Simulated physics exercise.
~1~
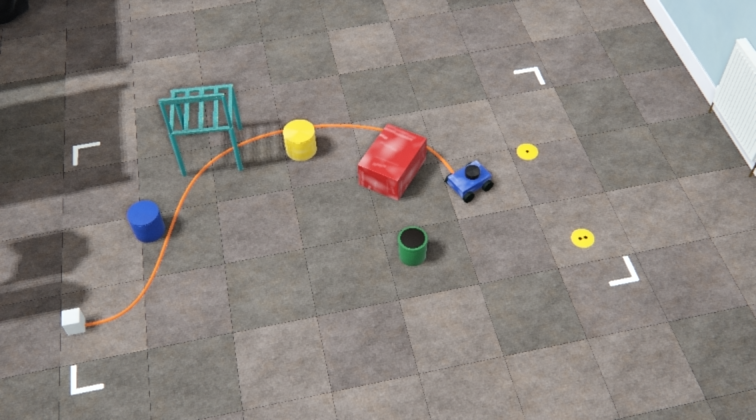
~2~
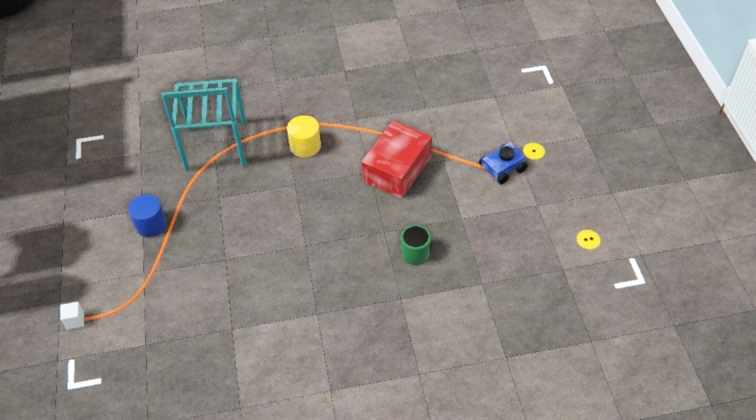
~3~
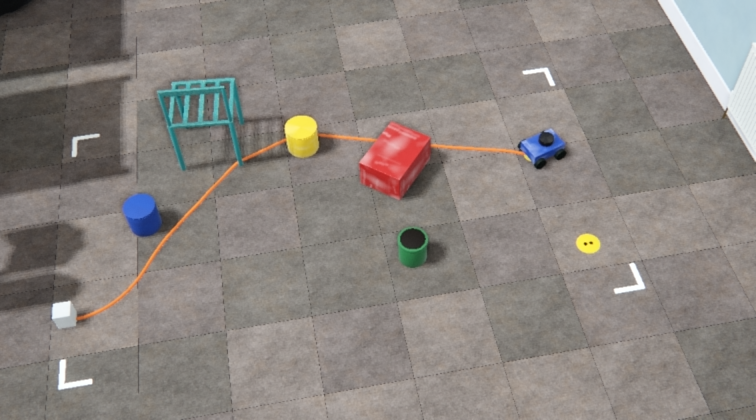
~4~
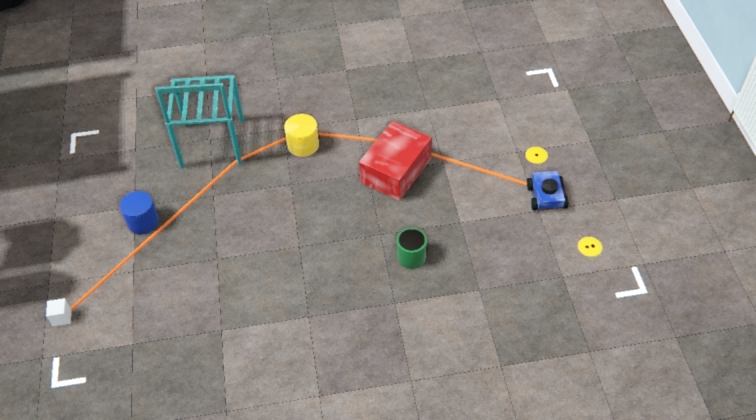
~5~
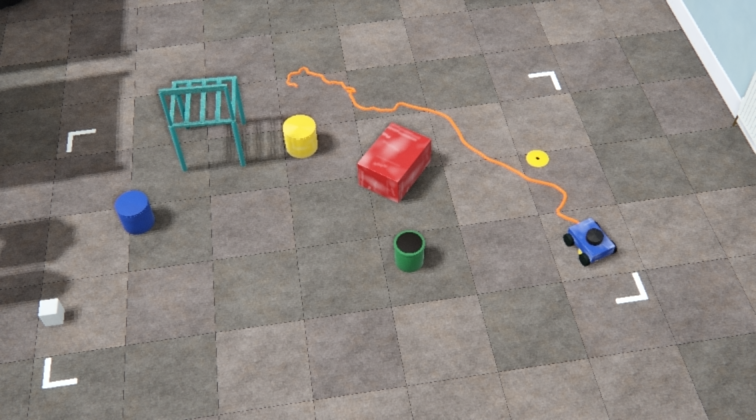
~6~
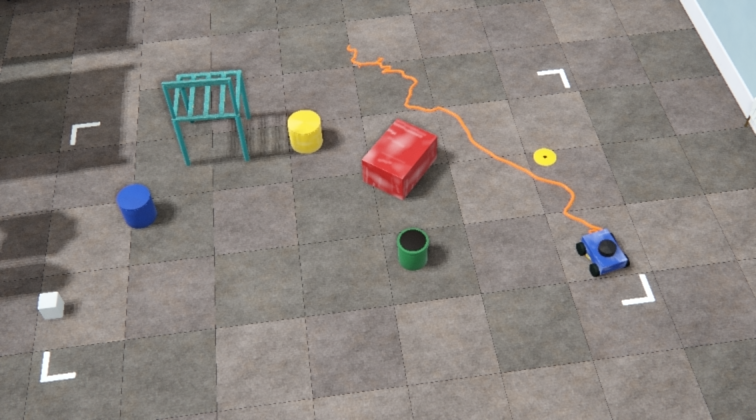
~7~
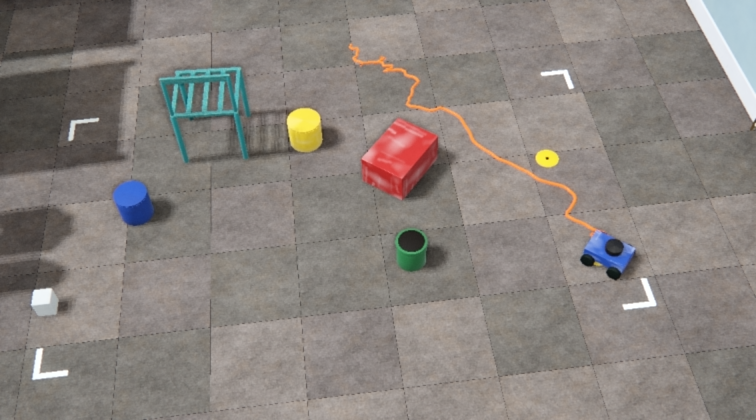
The video shows a small blue cart trailing an orange lead that winds from a white block past tubs, a teal chair-like frame and a red crate. The cart rolls right, then down, the lead tightens and comes free, and the cart stops near a corner mark, the objects still standing.
